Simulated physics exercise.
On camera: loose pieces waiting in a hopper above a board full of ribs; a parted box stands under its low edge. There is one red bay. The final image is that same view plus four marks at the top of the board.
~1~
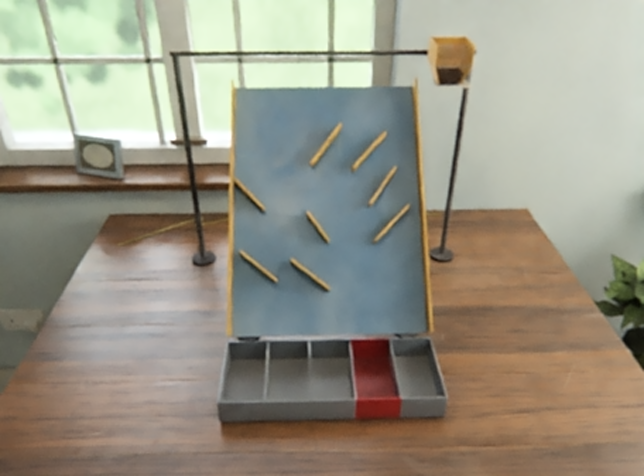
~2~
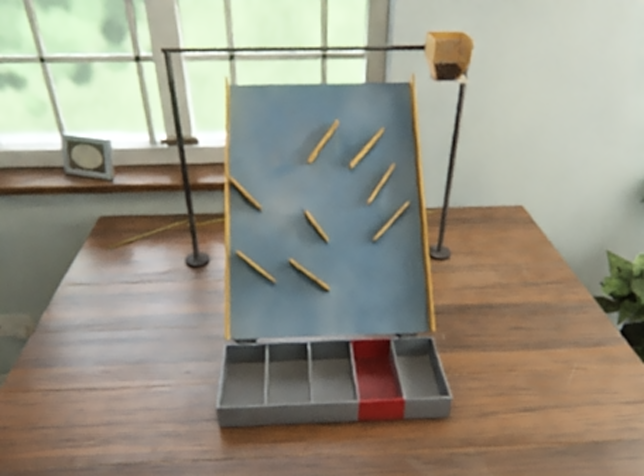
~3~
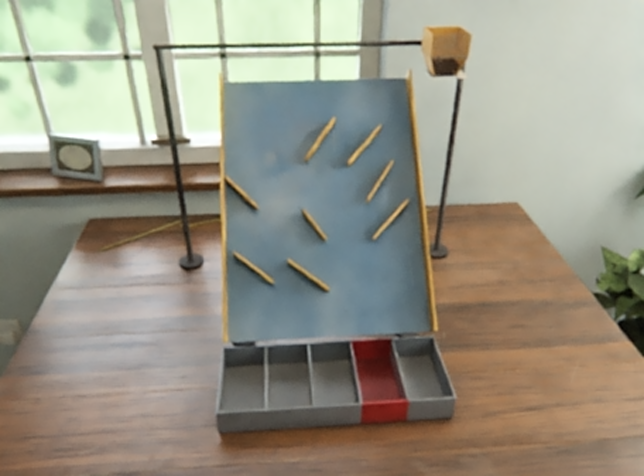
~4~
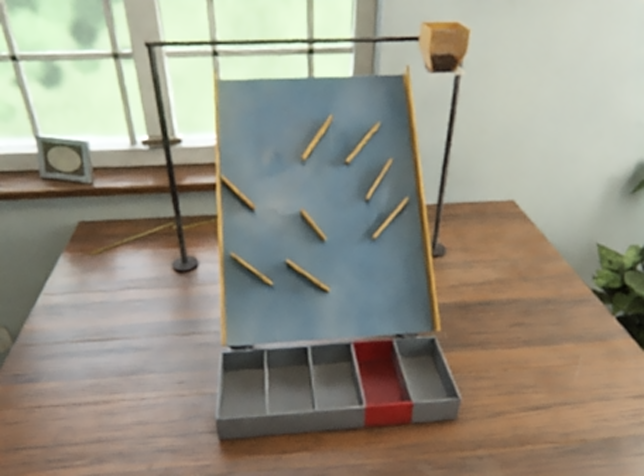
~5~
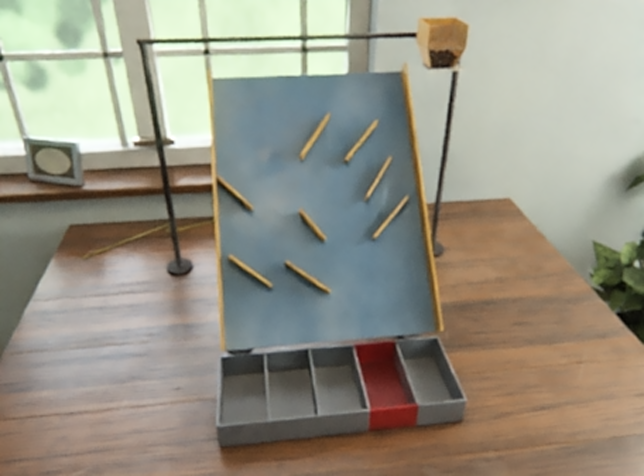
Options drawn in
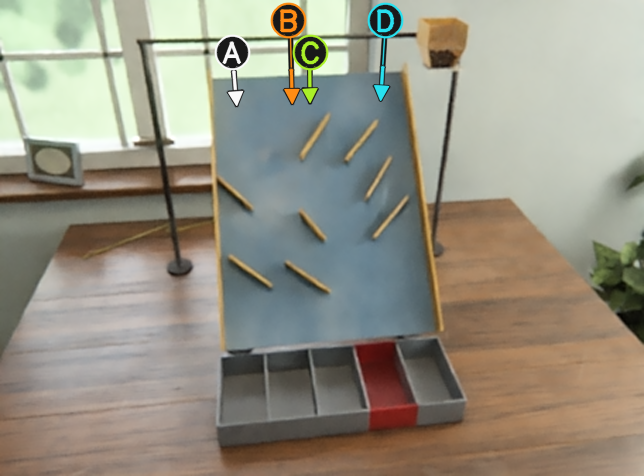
A tilted blue board with gold edges and eight slanted wooden ribs stands on a brown wooden table, seen from the front and slightly above, near a bright paned window. Below it sits a grey five-part box with one red bay, while a dark frame holds a small wooden hopper of dark pieces at upper right. Only the camera moves, shifting gently around the still objects.
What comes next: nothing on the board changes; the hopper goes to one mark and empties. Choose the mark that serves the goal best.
I would pick mark A.
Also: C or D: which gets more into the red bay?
Mark D.
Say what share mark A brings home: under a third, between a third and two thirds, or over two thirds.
It is between a third and two thirds.
On the marked copy, mark A meets the board at (236, 100); mark B meets the board at (292, 98); mark C meets the board at (309, 97); mark D meets the board at (380, 95).
With A, about half in the red bay, about half in other bays.
With B, about a quarter in the red bay, most in other bays.
With C, a small part in the red bay, most in other bays.
With D, about a quarter in the red bay, most in other bays.
